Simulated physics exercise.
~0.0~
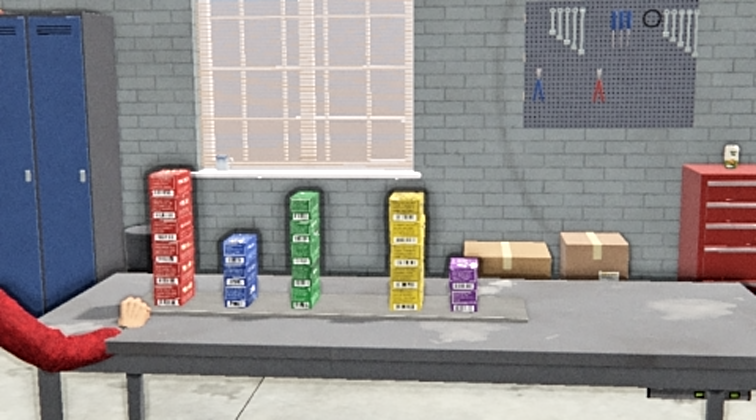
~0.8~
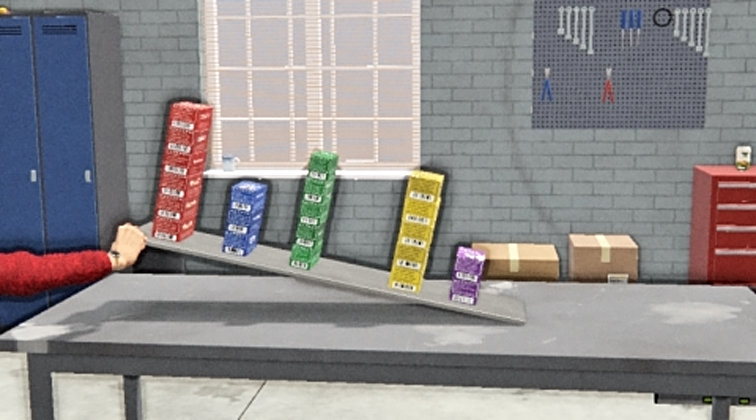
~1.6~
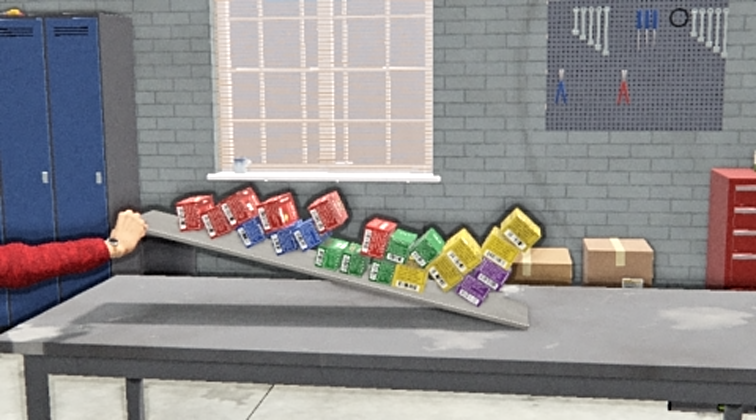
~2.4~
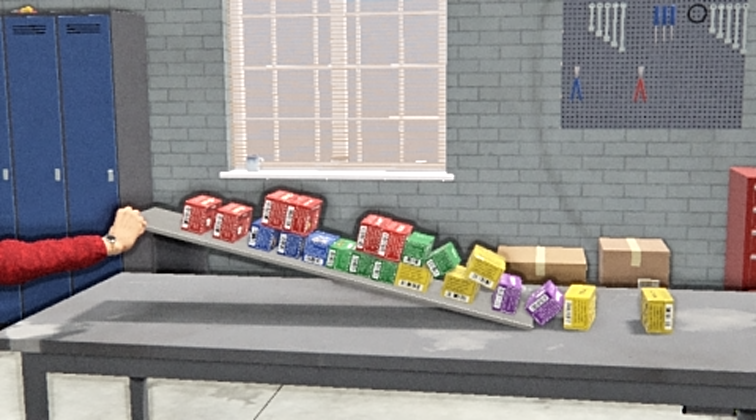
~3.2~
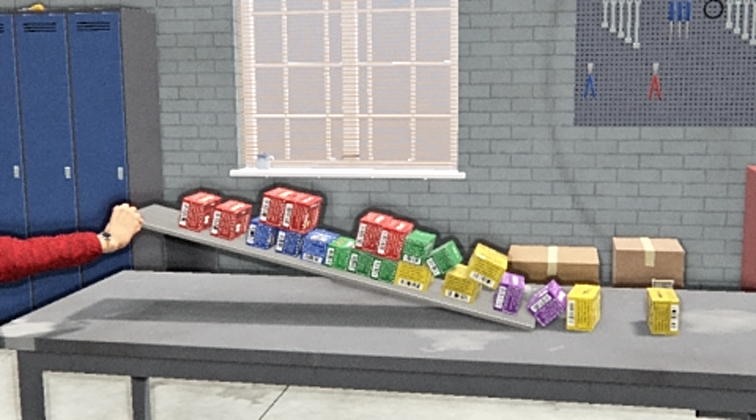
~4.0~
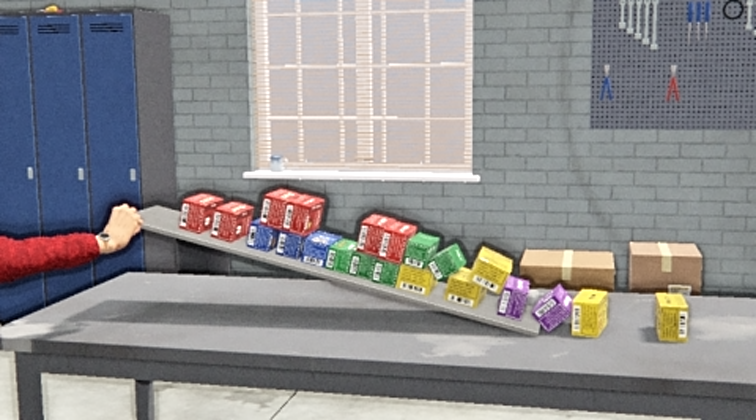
In a gray brick workshop with blue lockers and a window, seen from the front as the view drifts slightly sideways, five stacks of small packets stand on a board on a table. From left to right they are tall red, short blue, green, yellow and low purple. A red-sleeved hand lifts the board's left end, and the stacks tilt. They topple rightward, spilling over one another down the slope. Two yellow packets end on the tabletop beyond the board, while the rest settle in a jumbled row along it, the hand still holding it up.
